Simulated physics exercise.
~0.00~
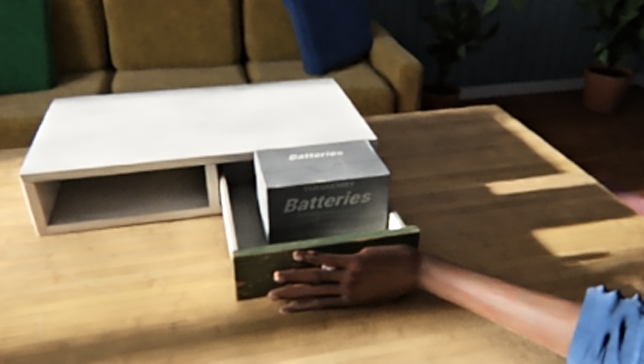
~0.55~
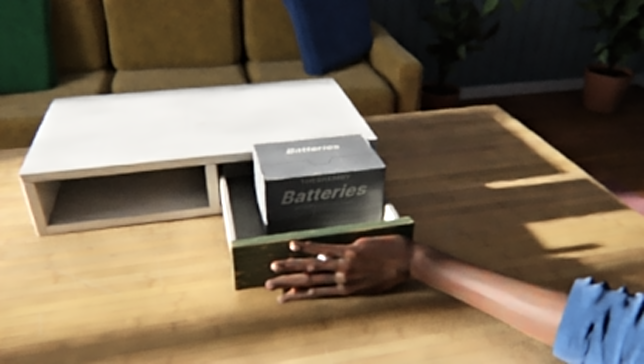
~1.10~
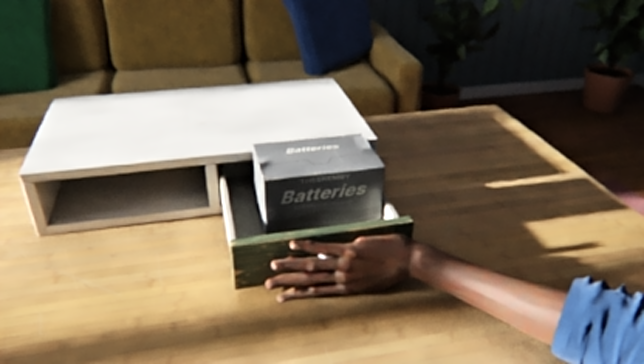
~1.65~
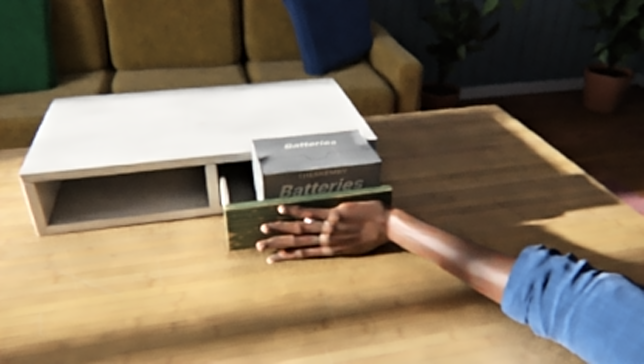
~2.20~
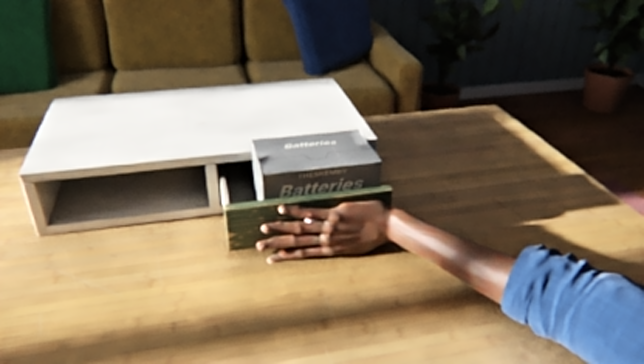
At first, a low white cabinet sits on a wooden table with its right-hand drawer pulled out, a grey box labelled "Batteries" standing inside and a hand resting against the green drawer front. The hand pushes the drawer a little way in, and the box moves back with it. Drawer and box then pause briefly. Next the hand pushes again, sliding the drawer further toward the cabinet, until its front hides the lower part of the box. There the movement stops, and the drawer stays ajar with the hand still against it.
